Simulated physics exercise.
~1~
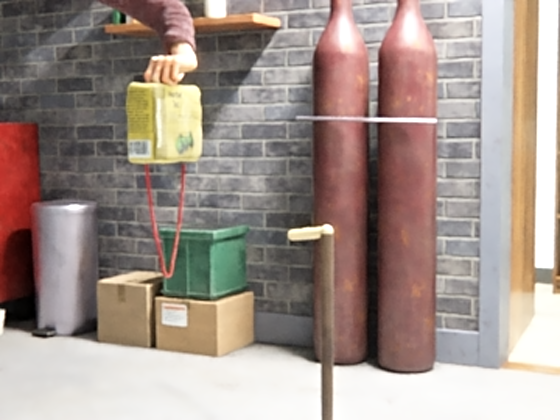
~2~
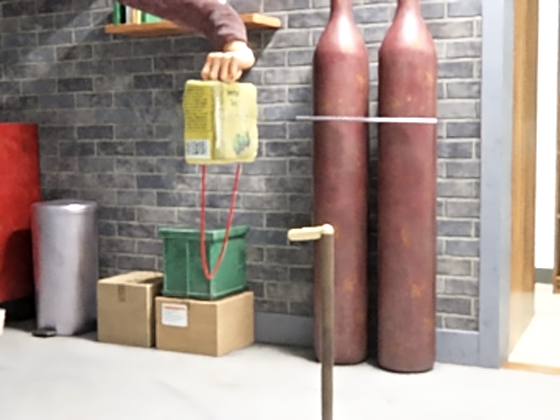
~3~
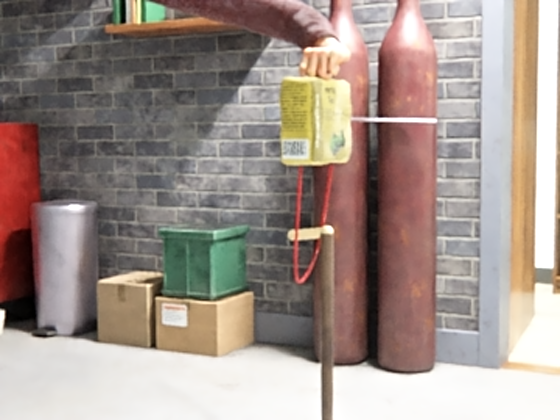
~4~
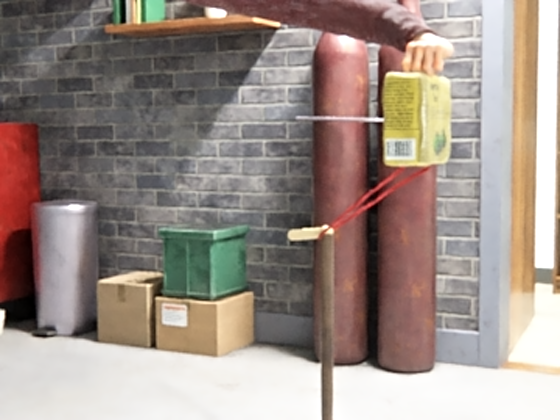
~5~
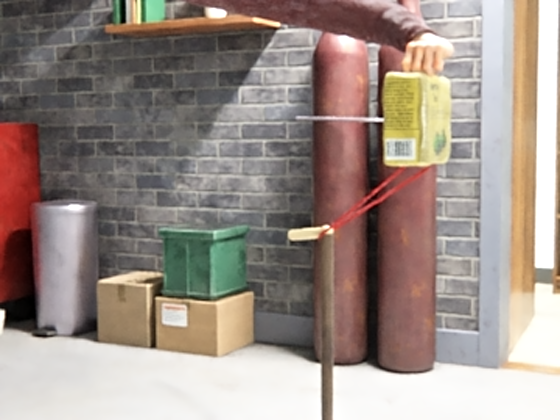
In a room with a grey brick wall, a hand carries an upright yellow bag rightward, its red loop hanging below, toward and over a post with a sideways hook; the loop catches on the hook and stretches taut, and the hand stops with the bag past the post.
